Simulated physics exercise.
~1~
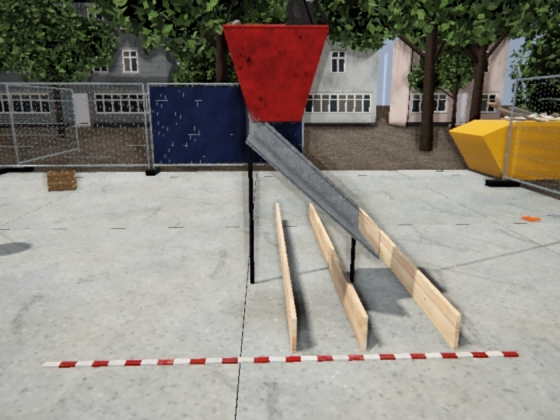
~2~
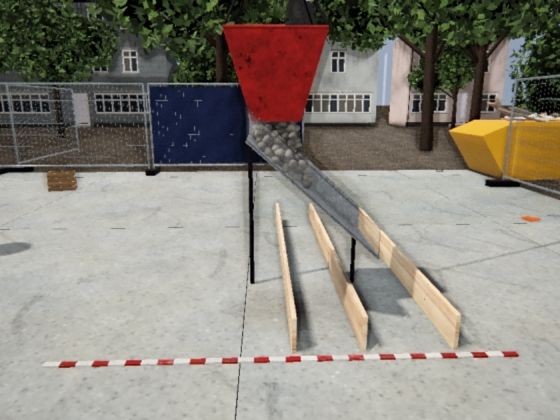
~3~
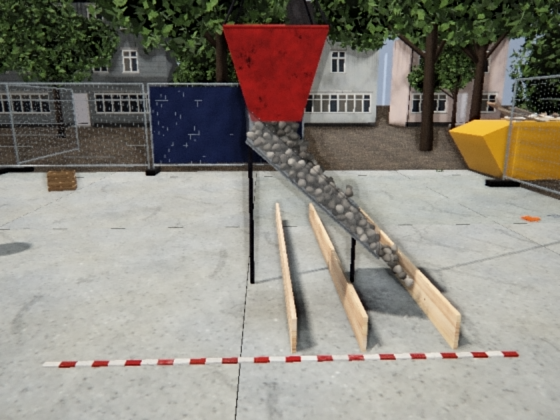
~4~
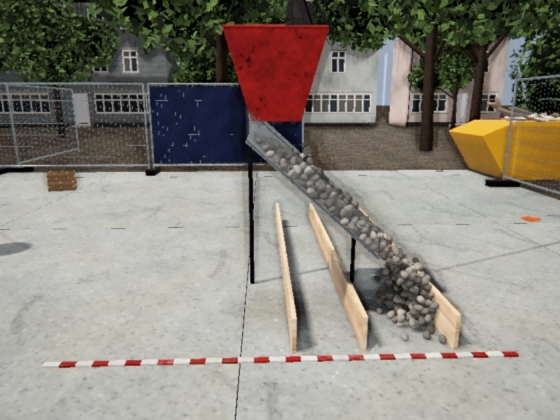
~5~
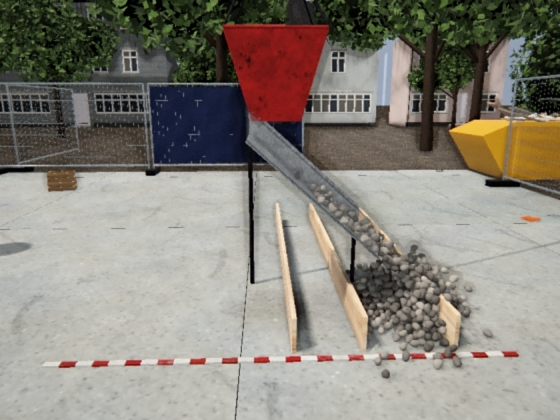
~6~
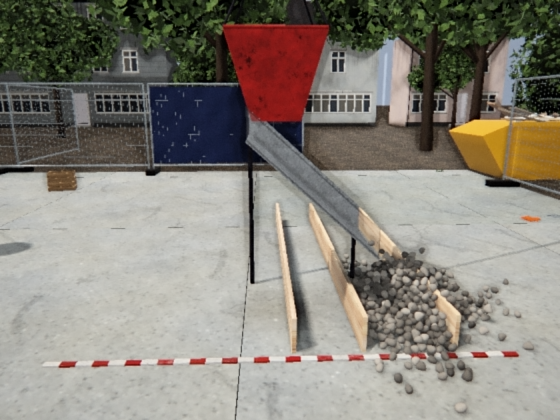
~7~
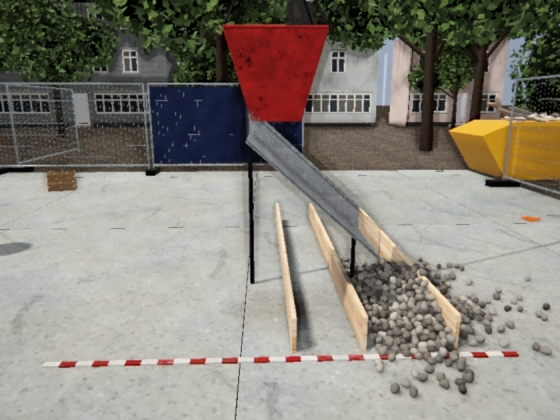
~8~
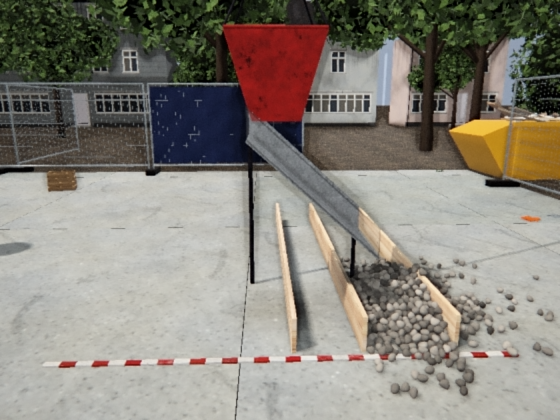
Grey stones poured from a hanging red skip and slid down a sloping steel chute to the right, piling up between the wooden planks in the right bay, while some spilled over the far plank and past the striped line before everything settled.
